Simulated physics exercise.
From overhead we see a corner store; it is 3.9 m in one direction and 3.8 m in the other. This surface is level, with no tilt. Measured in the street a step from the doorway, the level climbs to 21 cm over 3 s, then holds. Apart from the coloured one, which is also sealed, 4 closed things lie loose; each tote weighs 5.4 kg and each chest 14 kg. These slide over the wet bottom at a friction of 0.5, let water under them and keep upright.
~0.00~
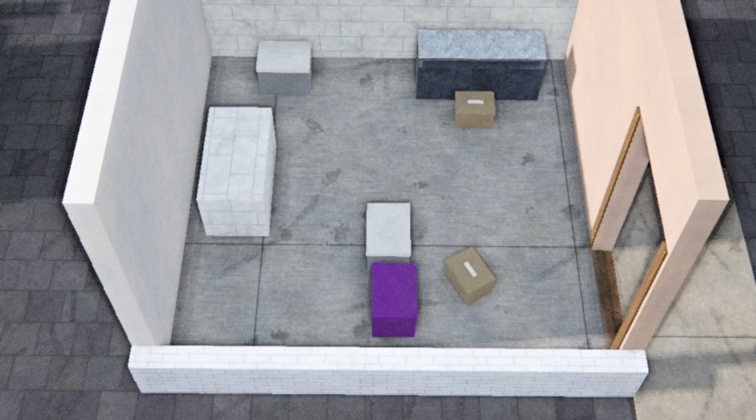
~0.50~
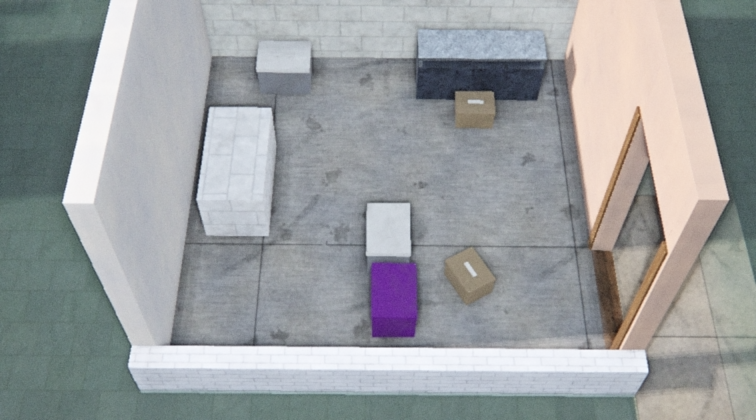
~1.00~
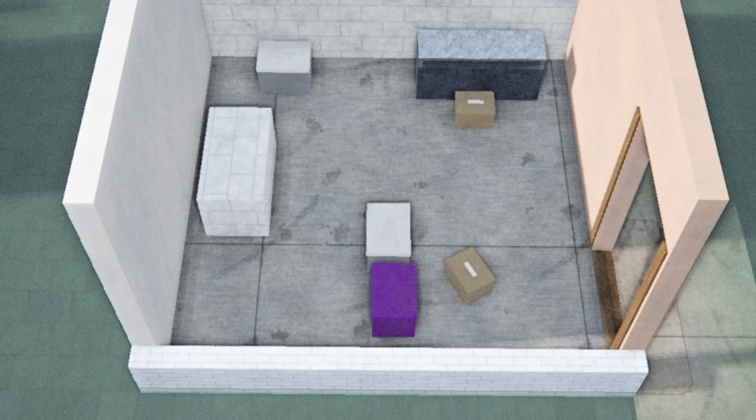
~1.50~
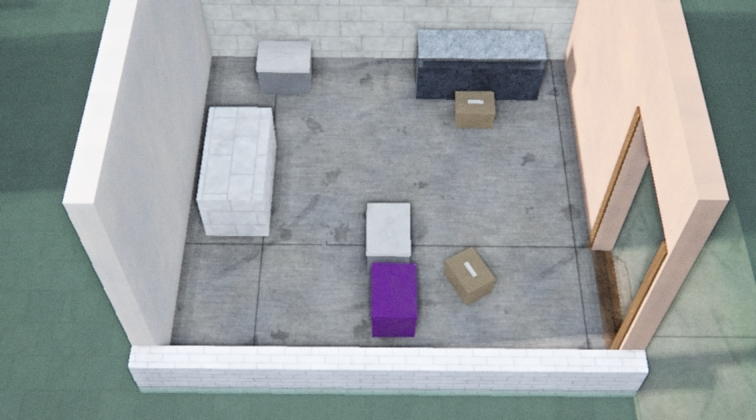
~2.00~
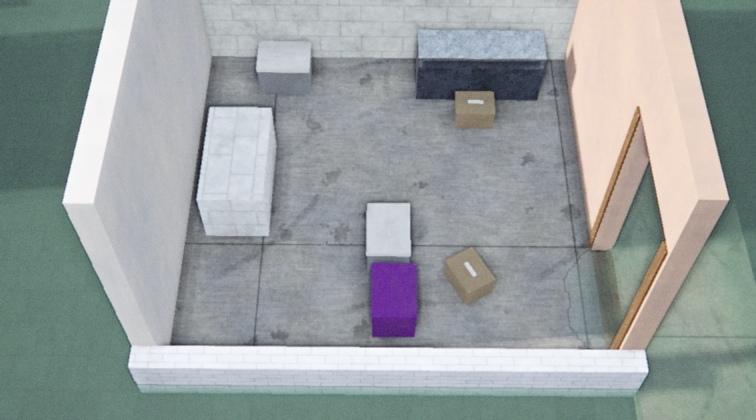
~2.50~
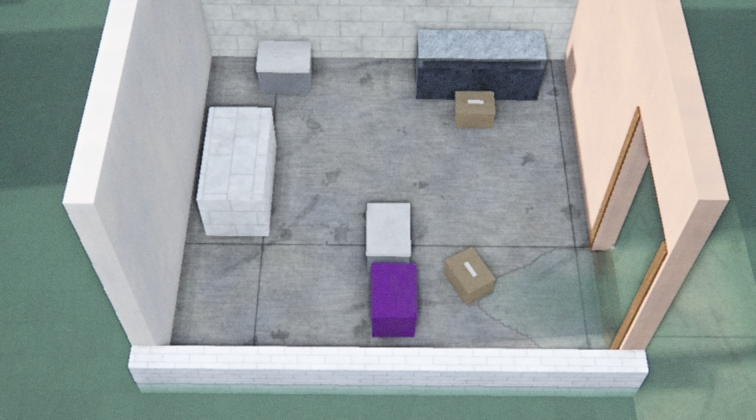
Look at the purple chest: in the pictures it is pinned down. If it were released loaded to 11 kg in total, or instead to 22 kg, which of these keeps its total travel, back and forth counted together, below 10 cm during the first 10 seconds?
Neither figure is plenty.
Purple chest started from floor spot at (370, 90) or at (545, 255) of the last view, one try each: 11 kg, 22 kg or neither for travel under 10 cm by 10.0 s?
Result, try 1: Both fail; try 2: Both fail.
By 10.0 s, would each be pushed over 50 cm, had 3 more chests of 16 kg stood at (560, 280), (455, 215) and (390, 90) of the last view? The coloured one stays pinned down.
Above the mark, above the mark, below the mark.
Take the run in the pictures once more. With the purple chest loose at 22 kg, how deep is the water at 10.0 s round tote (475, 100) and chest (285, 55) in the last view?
Depths: Near 3 cm, then near 13 cm.
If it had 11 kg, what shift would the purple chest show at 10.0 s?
Roughly 200 cm.
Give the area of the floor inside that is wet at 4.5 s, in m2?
Around 7.0 m2 of it.
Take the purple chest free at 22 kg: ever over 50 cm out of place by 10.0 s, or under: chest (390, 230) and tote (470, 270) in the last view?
In sequence, exceeded; exceeded.
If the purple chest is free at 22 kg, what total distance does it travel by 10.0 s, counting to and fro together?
The total path comes to around 200 cm.
After 3.5 s the purple chest would be 2 cm from its start with 11 kg and 0 cm from its start with 22 kg; 4 cm of water round it then.
After 4.5 s the purple chest would be 73 cm from its start with 11 kg and 32 cm from its start with 22 kg; 7 cm of water round it then.
After 7.0 s the purple chest would be 176 cm from its start with 11 kg and 141 cm from its start with 22 kg; 10 cm of water round it then.
After 10.0 s the purple chest would be 178 cm from its start with 11 kg and 170 cm from its start with 22 kg; 16 cm of water round it then.
